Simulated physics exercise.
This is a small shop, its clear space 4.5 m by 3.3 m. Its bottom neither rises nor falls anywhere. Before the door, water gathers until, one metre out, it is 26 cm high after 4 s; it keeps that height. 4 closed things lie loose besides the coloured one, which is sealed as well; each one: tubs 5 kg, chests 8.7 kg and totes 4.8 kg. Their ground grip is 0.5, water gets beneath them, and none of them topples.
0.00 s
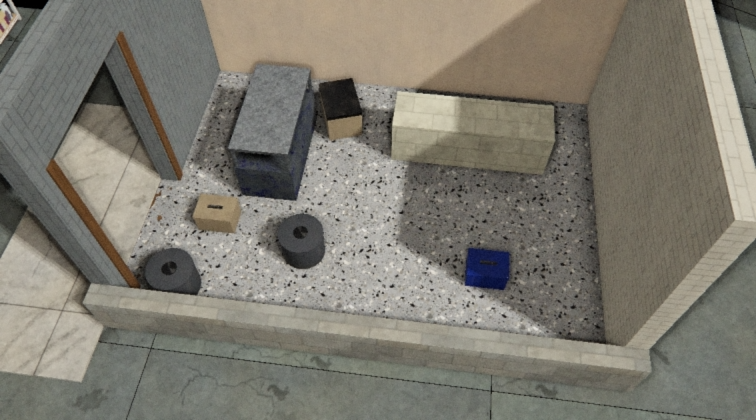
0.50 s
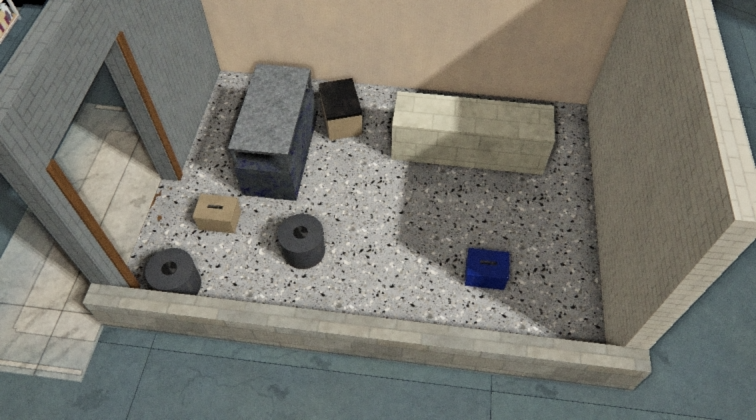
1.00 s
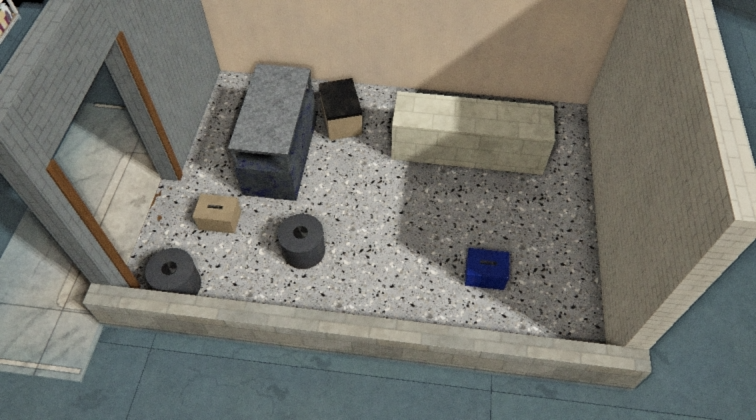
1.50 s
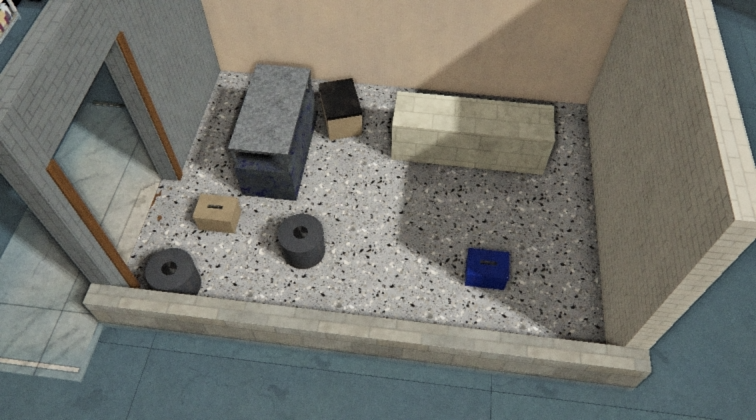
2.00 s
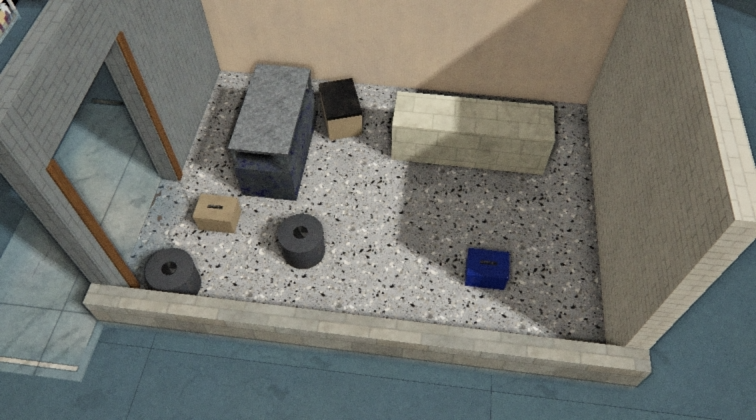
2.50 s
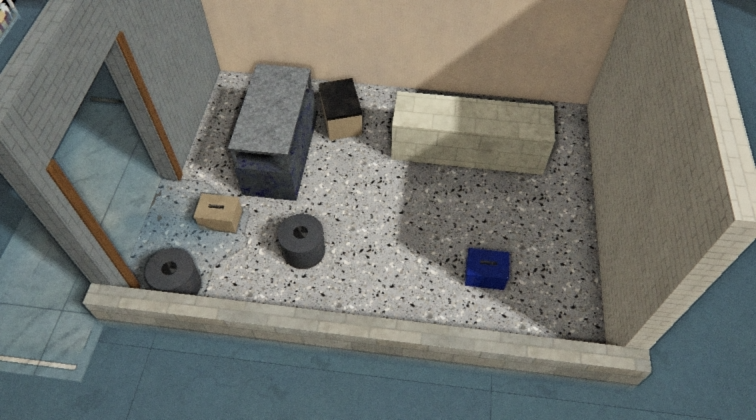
A small walled room stood open to view with boxes, drums and a blue tote inside, while bluish water spread outside and crept in through the doorway on the left; nothing inside moved.
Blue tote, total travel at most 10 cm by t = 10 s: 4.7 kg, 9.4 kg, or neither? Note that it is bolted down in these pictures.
Neither.
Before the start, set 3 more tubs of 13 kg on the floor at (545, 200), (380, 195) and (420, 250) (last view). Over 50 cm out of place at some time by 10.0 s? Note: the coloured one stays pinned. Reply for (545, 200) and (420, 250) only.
In that order: Beyond it, beyond it.
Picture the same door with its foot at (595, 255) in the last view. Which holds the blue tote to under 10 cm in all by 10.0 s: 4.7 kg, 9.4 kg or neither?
If so, both fall short.
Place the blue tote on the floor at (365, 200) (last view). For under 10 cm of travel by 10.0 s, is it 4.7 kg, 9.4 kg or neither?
Short answer: No load.
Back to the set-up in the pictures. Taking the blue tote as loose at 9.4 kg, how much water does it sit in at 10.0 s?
Close to 19 cm deep.
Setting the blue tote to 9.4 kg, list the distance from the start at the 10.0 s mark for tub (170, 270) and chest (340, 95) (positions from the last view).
First 400 cm, then 10 cm.
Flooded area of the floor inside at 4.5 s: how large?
About 7.0 m2.
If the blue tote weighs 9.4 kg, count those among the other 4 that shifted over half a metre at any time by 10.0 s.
Total: 3.
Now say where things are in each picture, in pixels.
The blue tote at (489, 263), on the bottom; 0.0 m2 under water; 0 of 5 have shifted, in the first picture.
The blue tote at (489, 263) rests on the ground; 0.0 m2 under water; 0 of 5 have shifted, in the second picture.
The blue tote at (489, 263) rests on the ground; water covers 0.0 m2; 0 of 5 have shifted, in the third picture.
The blue tote at (489, 263), on the bottom; water covers 0.0 m2; 0 of 5 have shifted, in the fourth picture.
The blue tote at (489, 263), on the bottom; 0.2 m2 under water; 0 of 5 have shifted, in the fifth picture.
The blue tote at (489, 263), on the bottom; 0.7 m2 under water; 0 of 5 have shifted, in the sixth picture.
After 3.5 s the blue tote would be 0 cm from its start with 4.7 kg and 0 cm from its start with 9.4 kg; 0 cm of water round it then.
After 4.5 s the blue tote would be 0 cm from its start with 4.7 kg and 0 cm from its start with 9.4 kg; 0 cm of water round it then.
After 7.0 s the blue tote would be 108 cm from its start with 4.7 kg and 89 cm from its start with 9.4 kg; 19 cm of water round it then.
After 10.0 s the blue tote would be 247 cm from its start with 4.7 kg and 236 cm from its start with 9.4 kg; 19 cm of water round it then.
